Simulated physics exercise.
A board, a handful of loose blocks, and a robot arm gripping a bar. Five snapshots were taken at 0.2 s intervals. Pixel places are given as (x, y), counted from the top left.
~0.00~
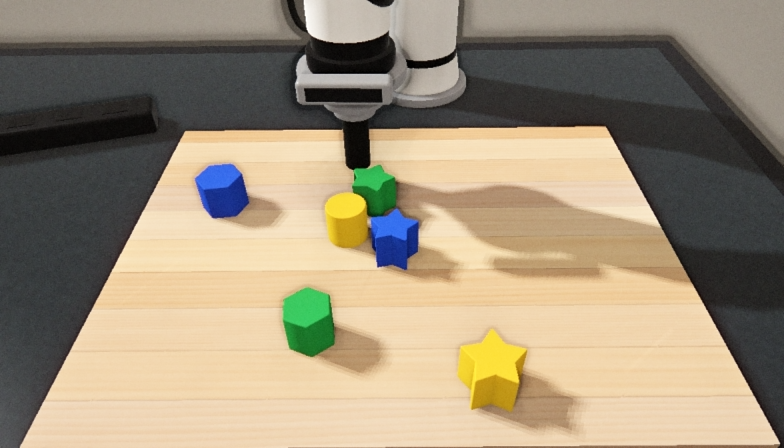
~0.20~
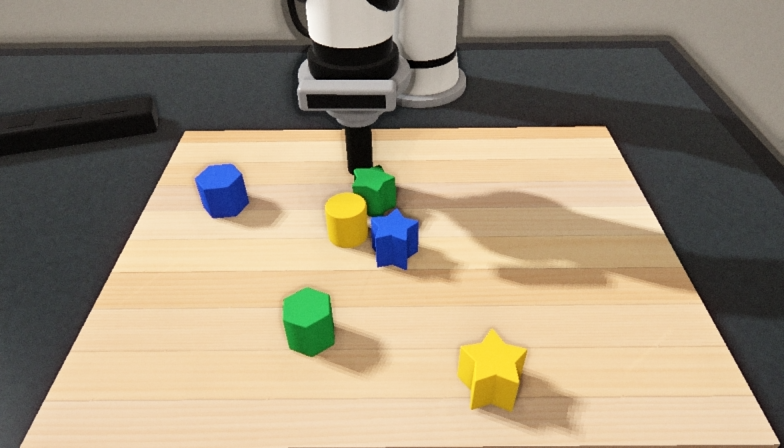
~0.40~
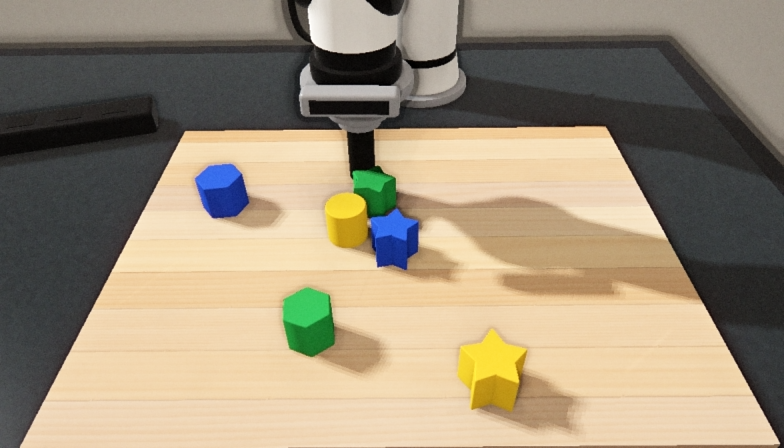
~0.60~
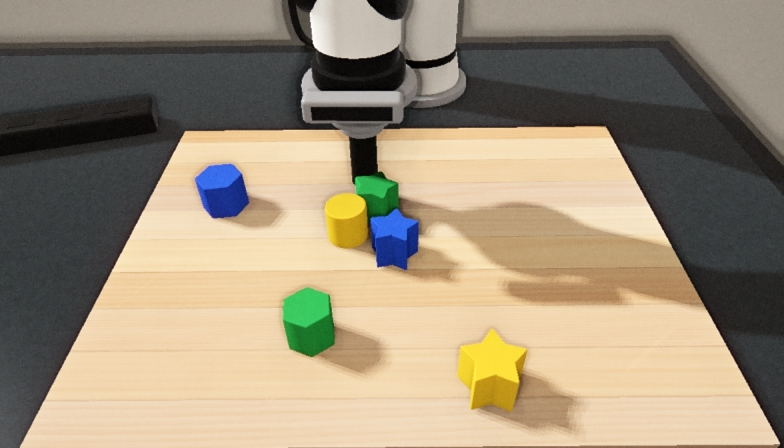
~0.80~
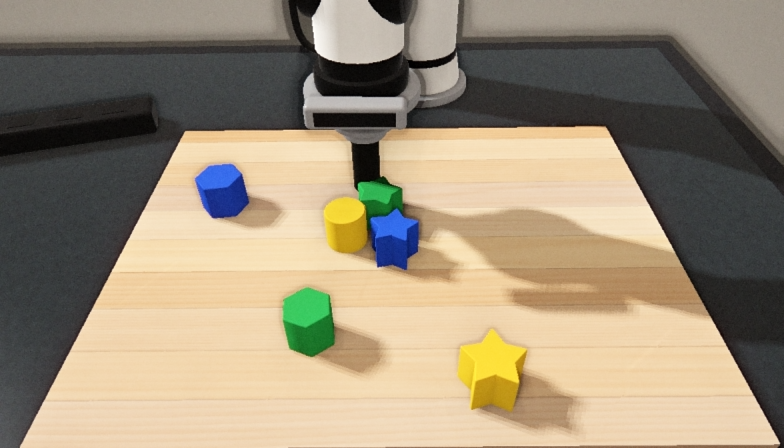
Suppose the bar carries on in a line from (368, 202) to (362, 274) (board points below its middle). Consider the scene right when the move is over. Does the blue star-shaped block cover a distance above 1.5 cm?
The answer is yes.
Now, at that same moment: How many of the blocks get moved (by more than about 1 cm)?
My best guess is that three blocks or more move over 1 cm.
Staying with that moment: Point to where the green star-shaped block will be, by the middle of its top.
It should be at (394, 238) by then.
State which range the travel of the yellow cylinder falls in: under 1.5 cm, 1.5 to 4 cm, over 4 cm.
Verdict: More than 4 cm.
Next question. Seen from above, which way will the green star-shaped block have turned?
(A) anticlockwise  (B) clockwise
A.
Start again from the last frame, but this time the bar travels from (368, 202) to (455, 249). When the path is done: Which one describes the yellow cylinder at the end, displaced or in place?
At the end, its place is the same.
The first path, step by step. One third of the way, bar at (365, 208); yellow cylinder at (343, 213); green star-shaped block at (388, 207), turned 25° anticlockwise; blue star-shaped block at (403, 232), turned 15° clockwise.
Two thirds of the way, bar at (363, 232); yellow cylinder at (329, 231); green star-shaped block at (393, 225), turned 45° anticlockwise; blue star-shaped block at (422, 246).
At the end, bar at (361, 258); green hexagonal block not moved; yellow cylinder at (322, 242); green star-shaped block at (394, 238), turned 80° anticlockwise; blue star-shaped block at (437, 251), turned 25° anticlockwise.
